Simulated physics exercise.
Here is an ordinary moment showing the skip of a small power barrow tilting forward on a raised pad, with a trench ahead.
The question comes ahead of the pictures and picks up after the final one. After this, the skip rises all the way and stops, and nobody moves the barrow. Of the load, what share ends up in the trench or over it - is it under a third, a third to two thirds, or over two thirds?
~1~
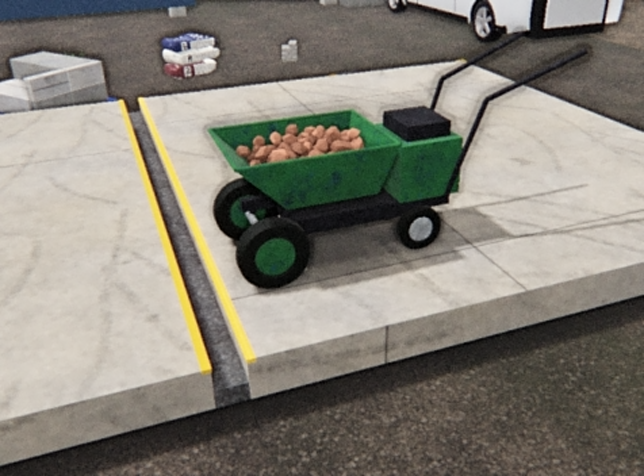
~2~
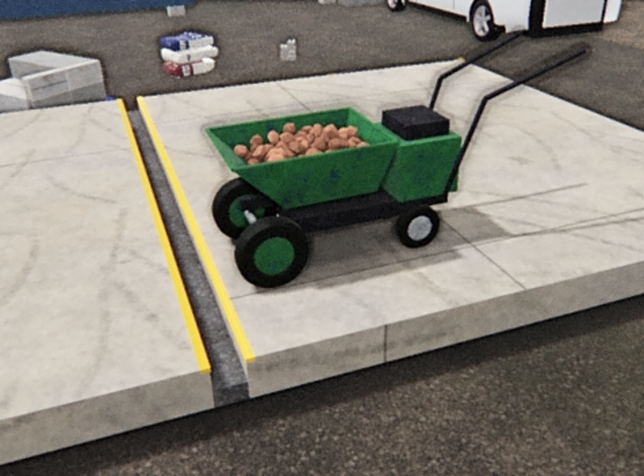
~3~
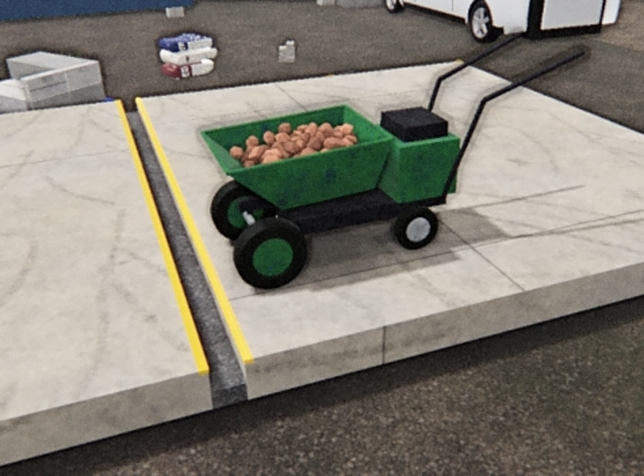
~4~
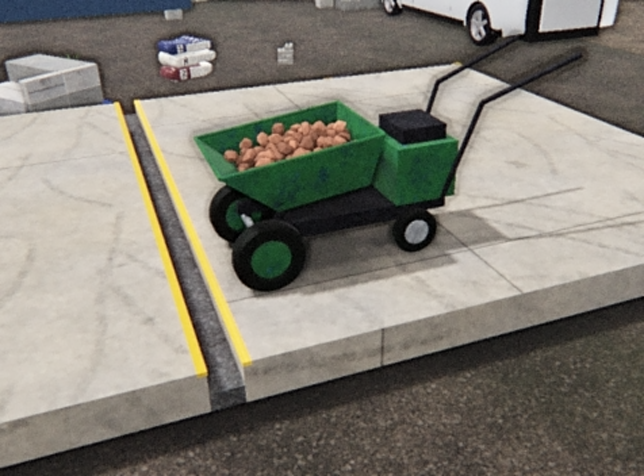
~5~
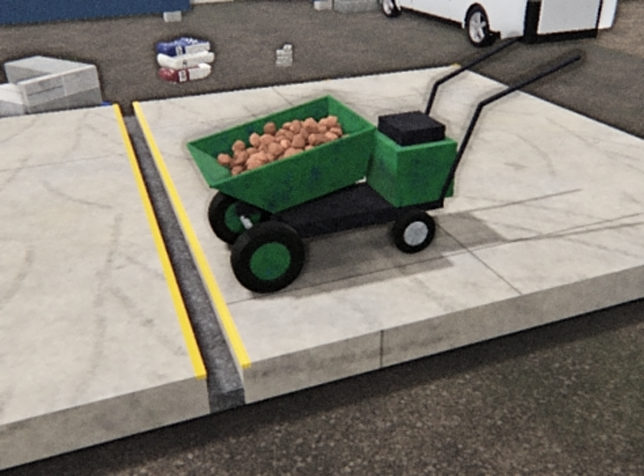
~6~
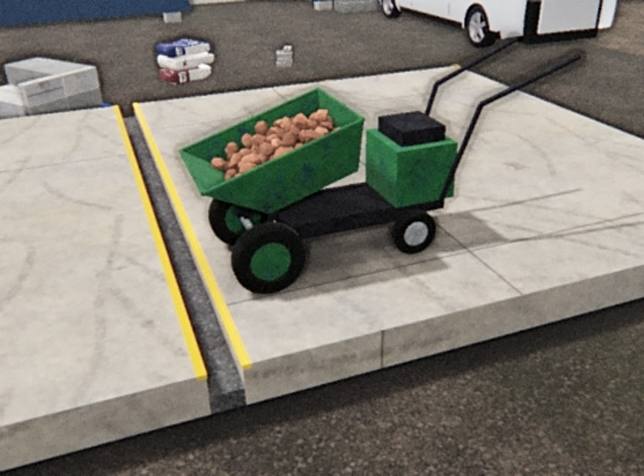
The trench or the space over it holds under a third of the load.
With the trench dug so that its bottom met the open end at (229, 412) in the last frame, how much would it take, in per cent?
Around 0 per cent.
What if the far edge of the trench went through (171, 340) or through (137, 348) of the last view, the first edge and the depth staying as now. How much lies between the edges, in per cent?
The first try comes to close to 20 per cent, the next to 50 per cent.
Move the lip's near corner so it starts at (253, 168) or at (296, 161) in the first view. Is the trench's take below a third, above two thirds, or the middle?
At spot one the answer is under a third, and at spot two it is between a third and two thirds.
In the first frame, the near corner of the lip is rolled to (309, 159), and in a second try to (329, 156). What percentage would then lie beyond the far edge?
In order, close to 20 and 10 in a hundred.
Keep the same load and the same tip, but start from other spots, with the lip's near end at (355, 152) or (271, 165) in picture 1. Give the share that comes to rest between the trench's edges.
You'd see around 40 per cent the first time and around 30 per cent the second.
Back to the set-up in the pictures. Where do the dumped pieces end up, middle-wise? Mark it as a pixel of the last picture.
Last view, centre at rest - approx. (110, 289).
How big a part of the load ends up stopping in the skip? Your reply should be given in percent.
I'd say close to 0 percent.
Soon after the last picture, skip tipped steeply; all in the skip.
A little later, skip tipped steeply; about two thirds in the skip; about a quarter beyond it; a small part falling.
Later still, skip tipped right over; a stray few in the skip; a stray few in or heaped over the trench; nearly all beyond it.
At rest, skip tipped right over; a stray few in the skip; a stray few in or heaped over the trench; nearly all beyond it.
